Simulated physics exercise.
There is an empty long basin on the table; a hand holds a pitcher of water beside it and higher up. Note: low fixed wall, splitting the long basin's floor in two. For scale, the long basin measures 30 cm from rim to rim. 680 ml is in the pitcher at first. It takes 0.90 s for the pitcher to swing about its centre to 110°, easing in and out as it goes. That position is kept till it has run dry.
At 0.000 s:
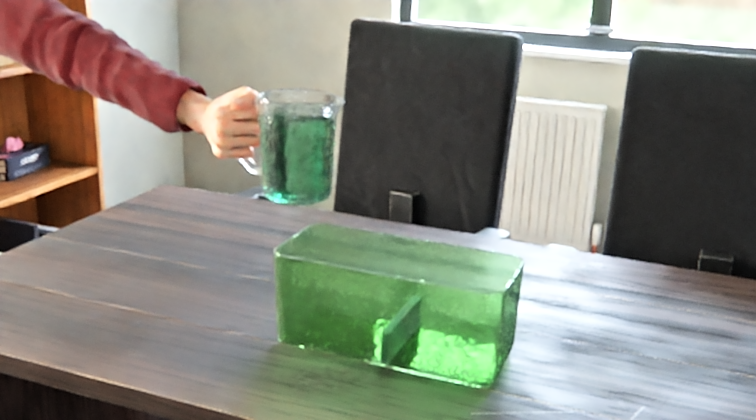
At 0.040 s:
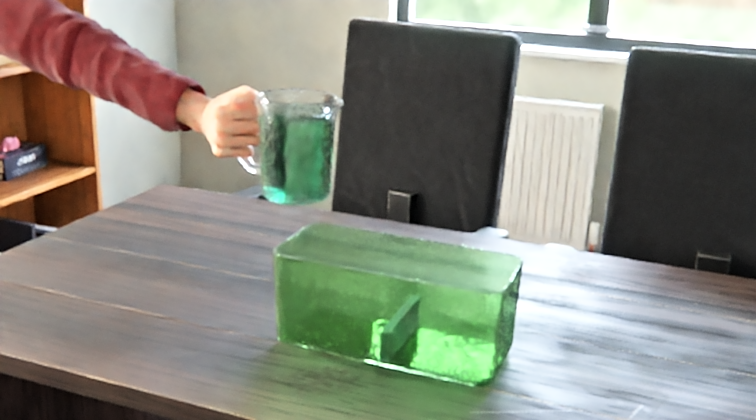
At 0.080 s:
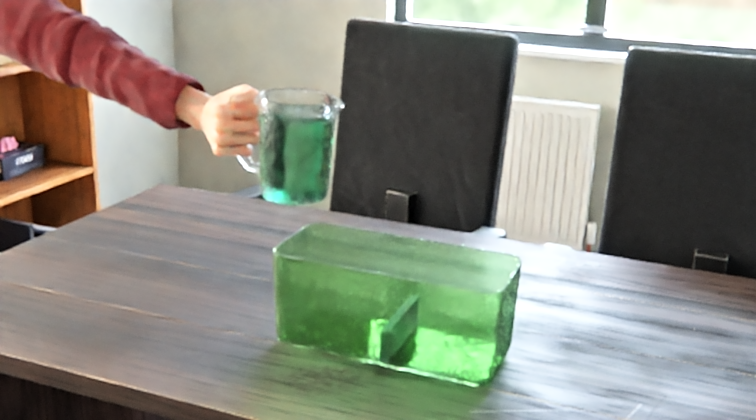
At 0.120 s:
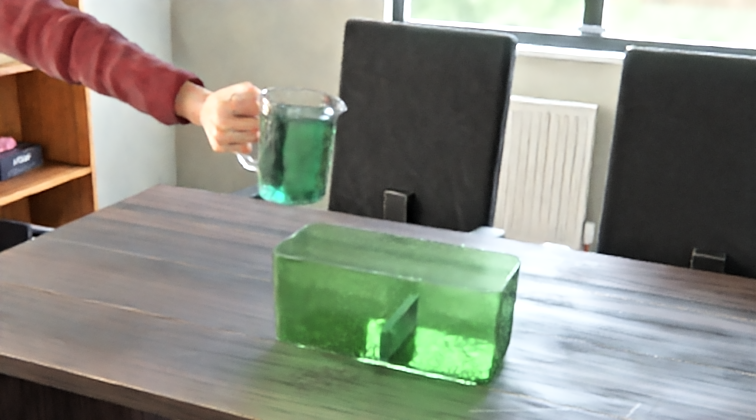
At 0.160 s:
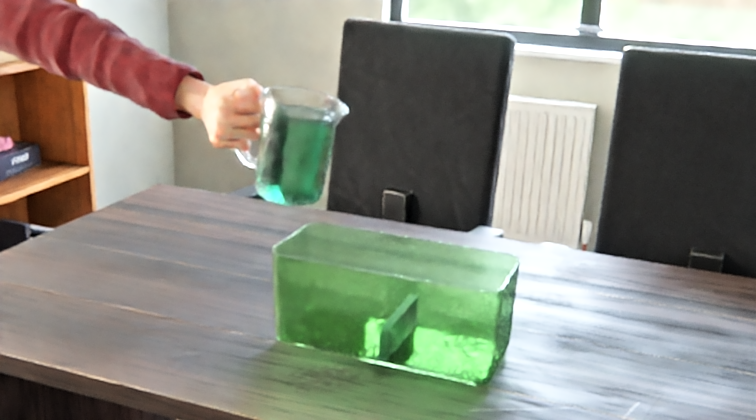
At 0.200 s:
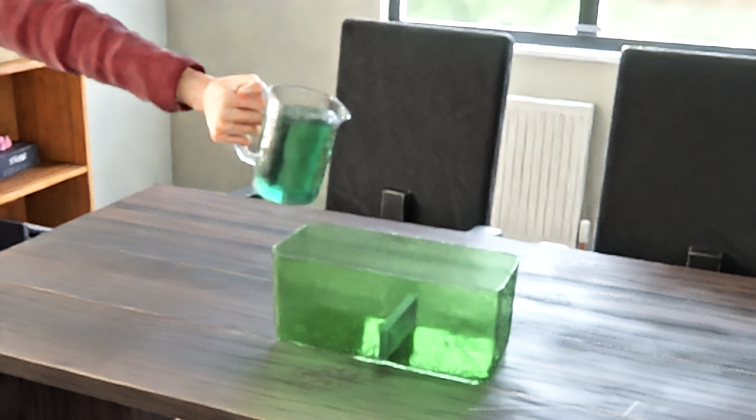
A hand in a red sleeve holding a glass pitcher of blue-green water, tilting it slightly rightward above a divided green basin.
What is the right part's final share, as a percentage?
About 24 per cent.
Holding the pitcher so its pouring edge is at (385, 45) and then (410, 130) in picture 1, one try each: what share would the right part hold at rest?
Some 90 and 95 per cent, in that order.
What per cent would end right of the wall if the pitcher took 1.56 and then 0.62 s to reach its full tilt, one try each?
I'd expect close to 40 per cent and then close to 15 per cent.
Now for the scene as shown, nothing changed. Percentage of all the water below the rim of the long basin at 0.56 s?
Around 4%.
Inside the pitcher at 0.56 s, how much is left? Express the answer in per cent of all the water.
At that time about 80 in a hundred parts are still held.
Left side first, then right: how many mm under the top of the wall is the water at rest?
Left 16 mm, right 34 mm.
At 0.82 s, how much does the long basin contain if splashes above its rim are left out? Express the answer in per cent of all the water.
Looks like about 58 % of the whole amount.
Then, 0.56 s in, the tilt is 76° and 80 per cent is still to pour, 3 is left of the wall and 1 right of it.
Then, 0.82 s in, the tilt is 108° and 25 per cent is still to pour, 36 is left of the wall and 21 right of it.
Then, 1.10 s in, the tilt is 110° and 1 per cent is still to pour, 72 is left of the wall and 23 right of it.
Then, 1.40 s in, the tilt is 110° and 0 per cent is still to pour, 74 is left of the wall and 24 right of it.
Finally, 74 per cent lies left of the wall, 24 right of it and 2 outside.
